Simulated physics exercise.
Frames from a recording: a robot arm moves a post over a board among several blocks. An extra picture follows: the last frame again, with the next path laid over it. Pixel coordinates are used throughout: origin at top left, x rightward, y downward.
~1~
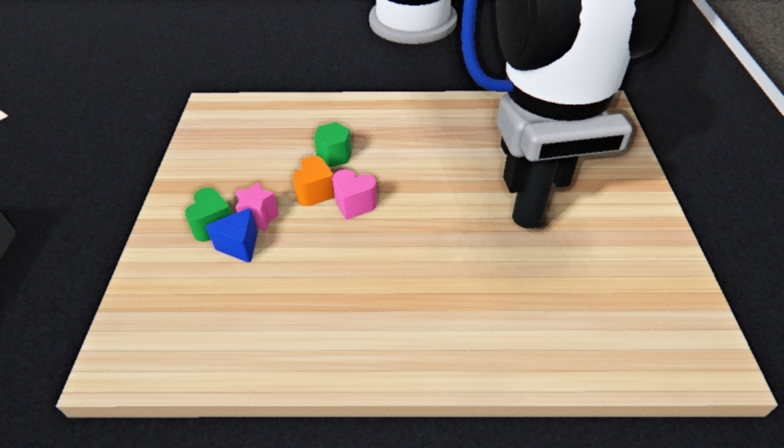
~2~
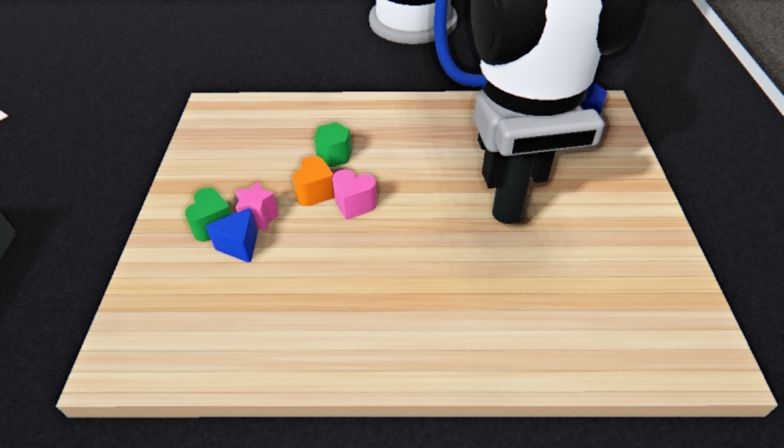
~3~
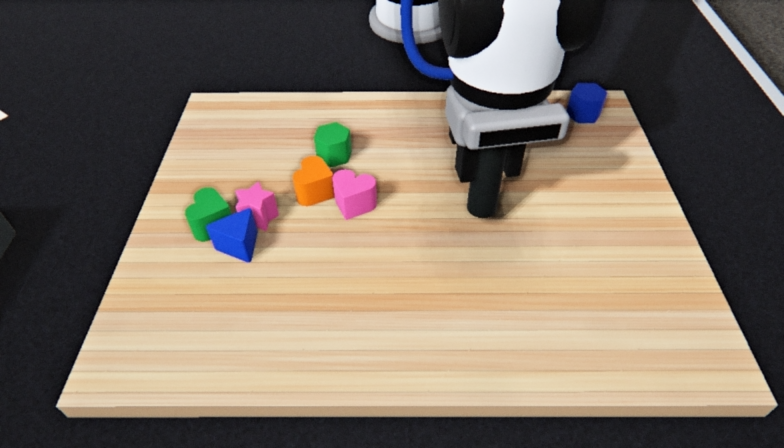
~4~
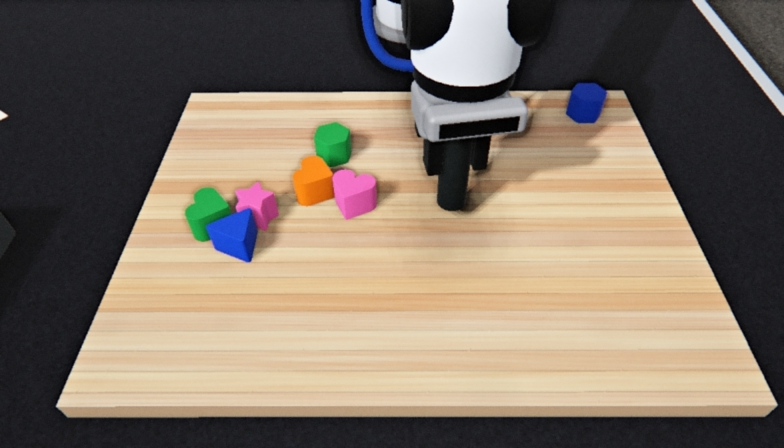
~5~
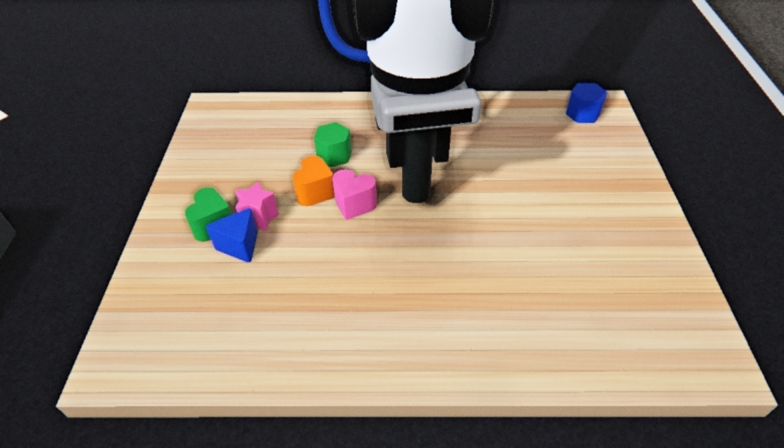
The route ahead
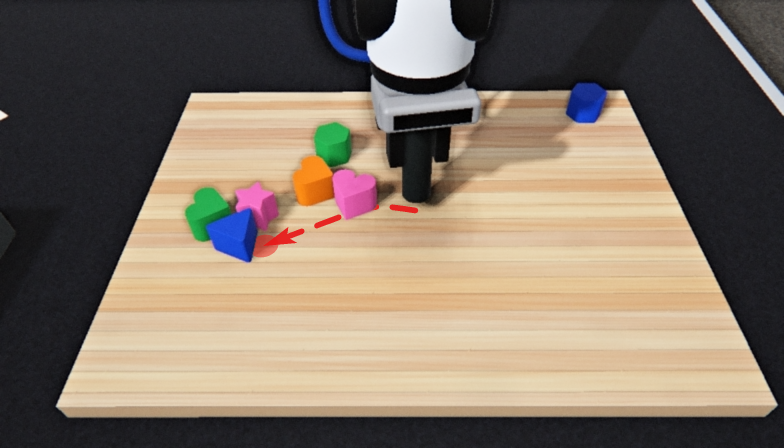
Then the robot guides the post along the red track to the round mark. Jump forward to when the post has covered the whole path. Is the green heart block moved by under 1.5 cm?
Yes.
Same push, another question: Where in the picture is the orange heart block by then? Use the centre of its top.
At the end it should sit near (277, 162).
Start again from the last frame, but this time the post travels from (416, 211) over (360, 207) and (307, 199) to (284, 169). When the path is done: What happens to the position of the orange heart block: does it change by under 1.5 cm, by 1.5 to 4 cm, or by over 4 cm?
Final distance: More than 4 cm.
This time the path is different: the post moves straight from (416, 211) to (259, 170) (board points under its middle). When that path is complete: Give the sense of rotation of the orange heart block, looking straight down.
In a top view, it turns counterclockwise.
The drawn path runs from (416, 211) by way of (364, 209) and (315, 226) to (263, 246).
The first path, step by step. One third of the way, post at (362, 192); orange heart block at (291, 166), turned 20° clockwise; pink heart block at (325, 183).
Two thirds of the way, post at (312, 210); pink star block at (243, 196), turned 15° anticlockwise; orange heart block at (278, 162), turned 80° clockwise; pink heart block at (279, 191), turned 35° clockwise.
At the end, post at (259, 230); green heart block at (196, 204); blue triangular piece at (226, 226); pink star block at (229, 190), turned 30° anticlockwise; orange heart block at (277, 162), turned 85° clockwise; pink heart block at (263, 193), turned 90° clockwise.
